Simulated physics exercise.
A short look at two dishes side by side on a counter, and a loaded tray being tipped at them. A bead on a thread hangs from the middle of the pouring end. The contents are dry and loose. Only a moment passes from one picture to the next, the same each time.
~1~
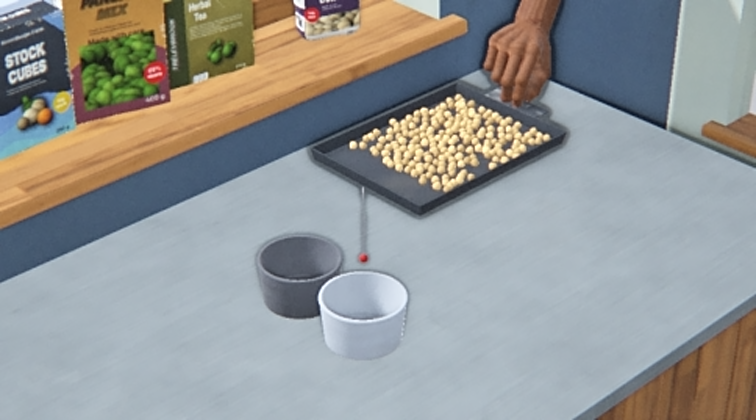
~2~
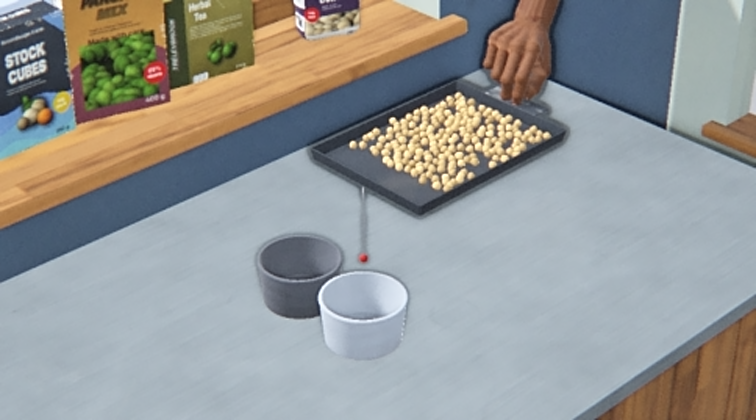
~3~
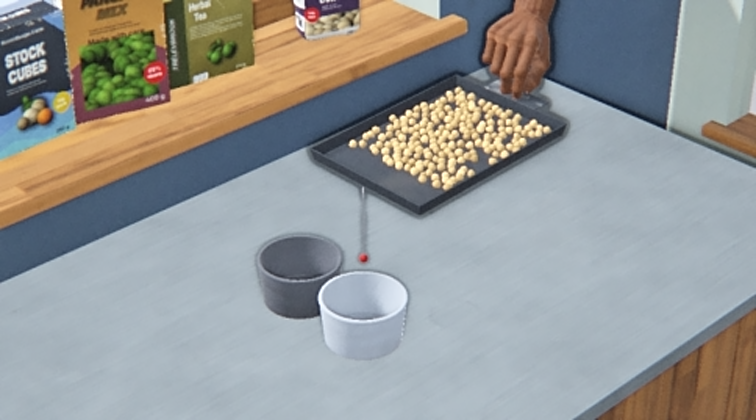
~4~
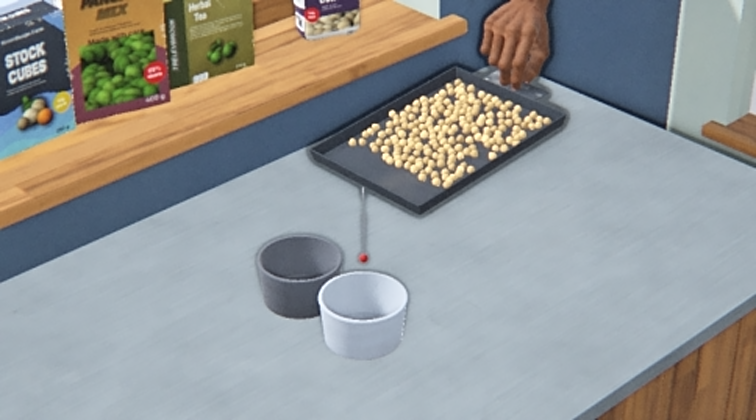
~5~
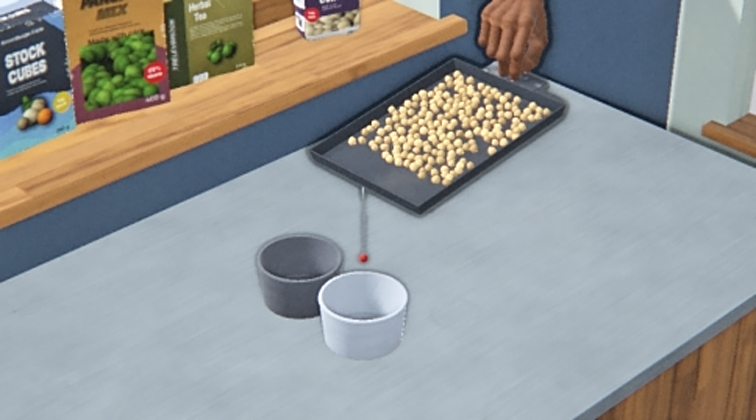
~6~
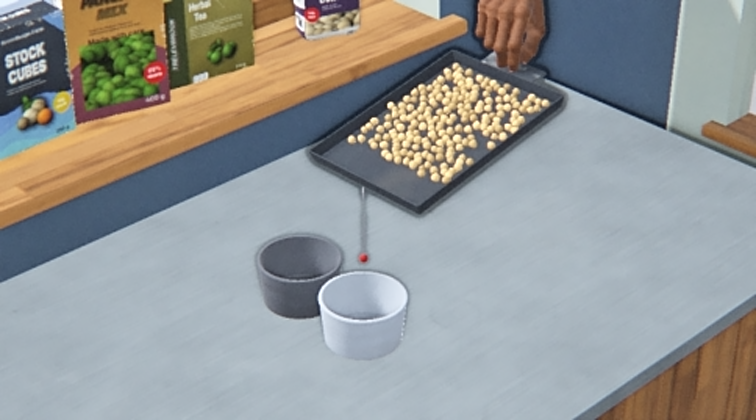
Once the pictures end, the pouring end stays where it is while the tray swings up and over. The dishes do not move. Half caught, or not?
In the dishes lies over half of it.
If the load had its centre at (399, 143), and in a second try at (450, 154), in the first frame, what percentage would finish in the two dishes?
The first gives 80 %, the second 90 %.
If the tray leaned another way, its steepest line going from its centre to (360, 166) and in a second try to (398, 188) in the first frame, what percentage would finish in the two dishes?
Roughly 80 per cent, and 70 per cent.
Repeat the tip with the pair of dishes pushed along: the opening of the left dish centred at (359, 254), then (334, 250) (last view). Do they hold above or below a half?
First less than half, then not half.
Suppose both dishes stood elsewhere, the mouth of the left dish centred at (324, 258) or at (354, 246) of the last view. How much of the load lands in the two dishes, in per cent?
The first gives 70 %, the second 0 %.
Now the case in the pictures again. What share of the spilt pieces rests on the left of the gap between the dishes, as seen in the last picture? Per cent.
Some 80 per cent.
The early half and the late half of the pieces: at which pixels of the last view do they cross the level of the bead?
At about (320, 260), then at (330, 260).
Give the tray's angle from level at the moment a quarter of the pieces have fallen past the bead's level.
At some 105 degrees.
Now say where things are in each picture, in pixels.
In the first frame, corners of the pouring end at (315, 148) and (420, 204), level; middle of the load at (446, 139), dried chickpeas; left dish at (269, 290); right dish at (332, 330); bead on its thread at (364, 258).
In the second frame, corners of the pouring end at (315, 148) and (420, 204), level; middle of the load at (446, 138).
In the third frame, corners of the pouring end at (314, 148) and (420, 204), tipped barely, level across its low end; middle of the load at (446, 134).
In the fourth frame, corners of the pouring end at (314, 149) and (419, 203), tipped a little, level across its low end; middle of the load at (446, 129).
In the fifth frame, corners of the pouring end at (313, 149) and (418, 203), tipped a little, level across its low end; middle of the load at (445, 124).
In the sixth frame, corners of the pouring end at (313, 150) and (418, 203), tipped a little, level across its low end; middle of the load at (444, 119); left dish at (269, 290); right dish at (332, 330).
Soon after the last picture, tray tipped steeply; nearly all on the tray; a stray few in the right dish; a stray few in the air.
A little later, tray tipped right over; most on the tray; a small part in the right dish; a small part in the left dish; a stray few outside both; a stray few in the air.
Later still, tray tipped past a quarter turn; about a third in the right dish; about half in the left dish; a small part outside both.
At rest, tray tipped past a quarter turn; about a third in the right dish; about half in the left dish; a small part outside both.
